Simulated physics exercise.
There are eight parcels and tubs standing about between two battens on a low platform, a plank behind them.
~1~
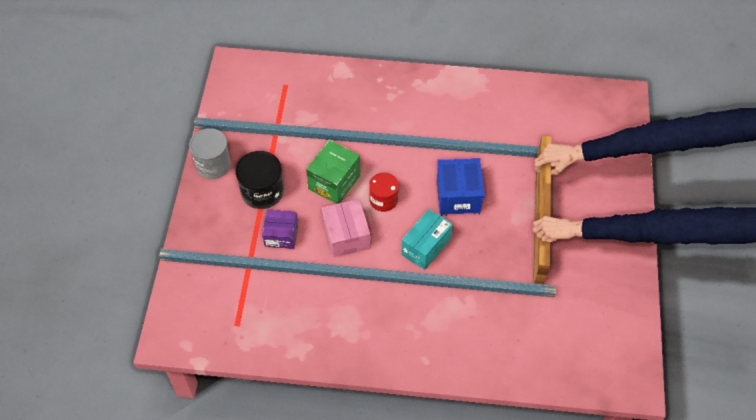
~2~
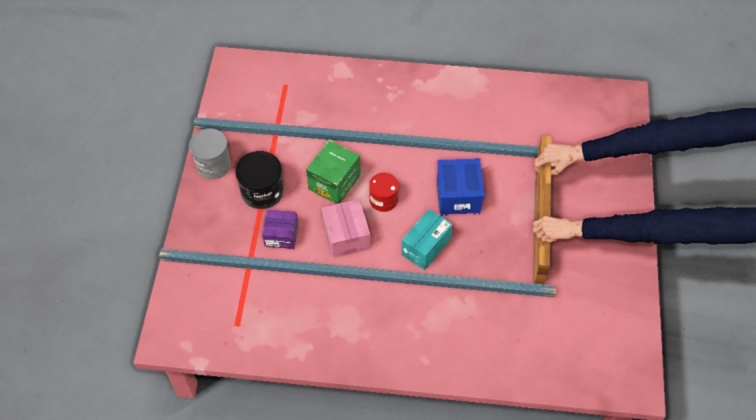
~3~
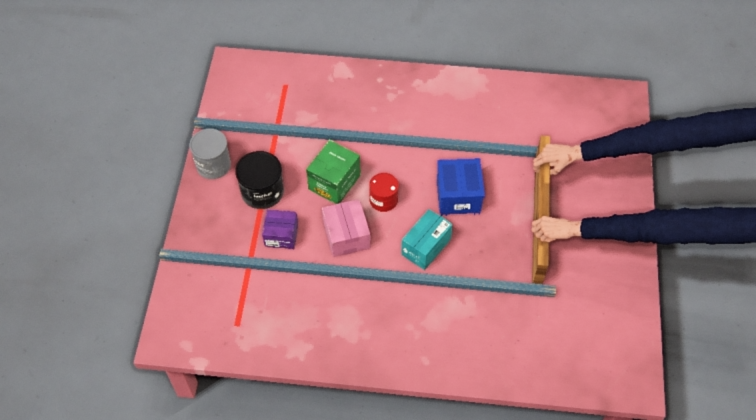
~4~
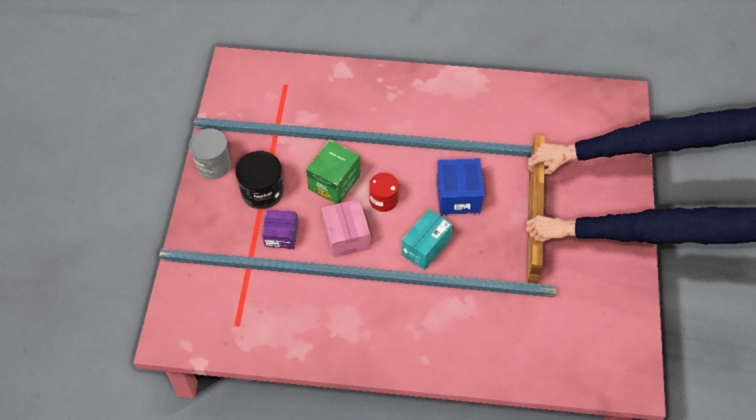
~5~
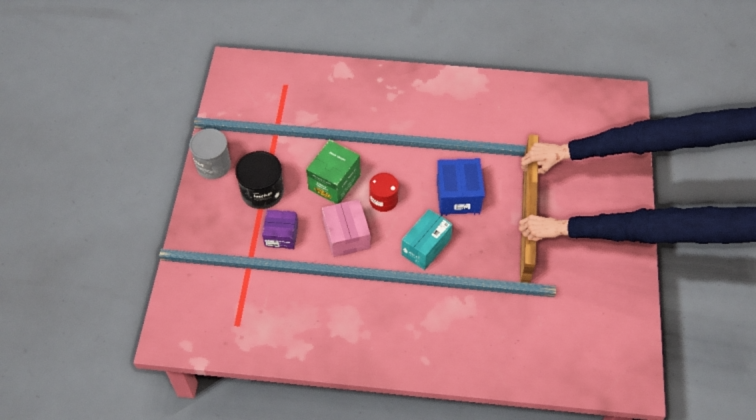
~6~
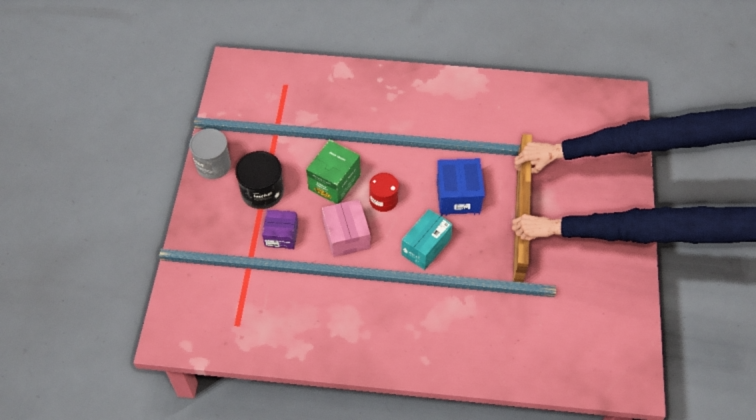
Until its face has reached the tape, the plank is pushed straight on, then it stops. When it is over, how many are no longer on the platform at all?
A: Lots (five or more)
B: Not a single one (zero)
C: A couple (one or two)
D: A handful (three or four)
The answer is C.
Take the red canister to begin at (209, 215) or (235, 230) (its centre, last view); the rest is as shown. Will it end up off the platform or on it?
Going in order, the first time it ends up below and the second time it ends up below.
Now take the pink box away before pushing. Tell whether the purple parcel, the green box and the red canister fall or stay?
Purple parcel stays put; green box stays put; red canister stays put.
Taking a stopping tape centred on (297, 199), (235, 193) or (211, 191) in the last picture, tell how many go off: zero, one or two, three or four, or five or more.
For each place: Not one; three to four; five or more.
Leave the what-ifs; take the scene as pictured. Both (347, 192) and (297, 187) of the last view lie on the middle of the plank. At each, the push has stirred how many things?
At the one place 7, at the other 8.
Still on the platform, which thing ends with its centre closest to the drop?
Foremost: The purple parcel.
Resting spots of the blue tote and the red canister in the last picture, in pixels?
One is at about (245, 166), the other at about (207, 179).
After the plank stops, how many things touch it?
At rest, 2 are in contact.
A little later, none off yet; grey pail at rest near (211, 155); black pail at rest near (260, 181); purple parcel at rest near (281, 230).
When it is over, the number that fall off is one or two; down, black pail and grey pail.
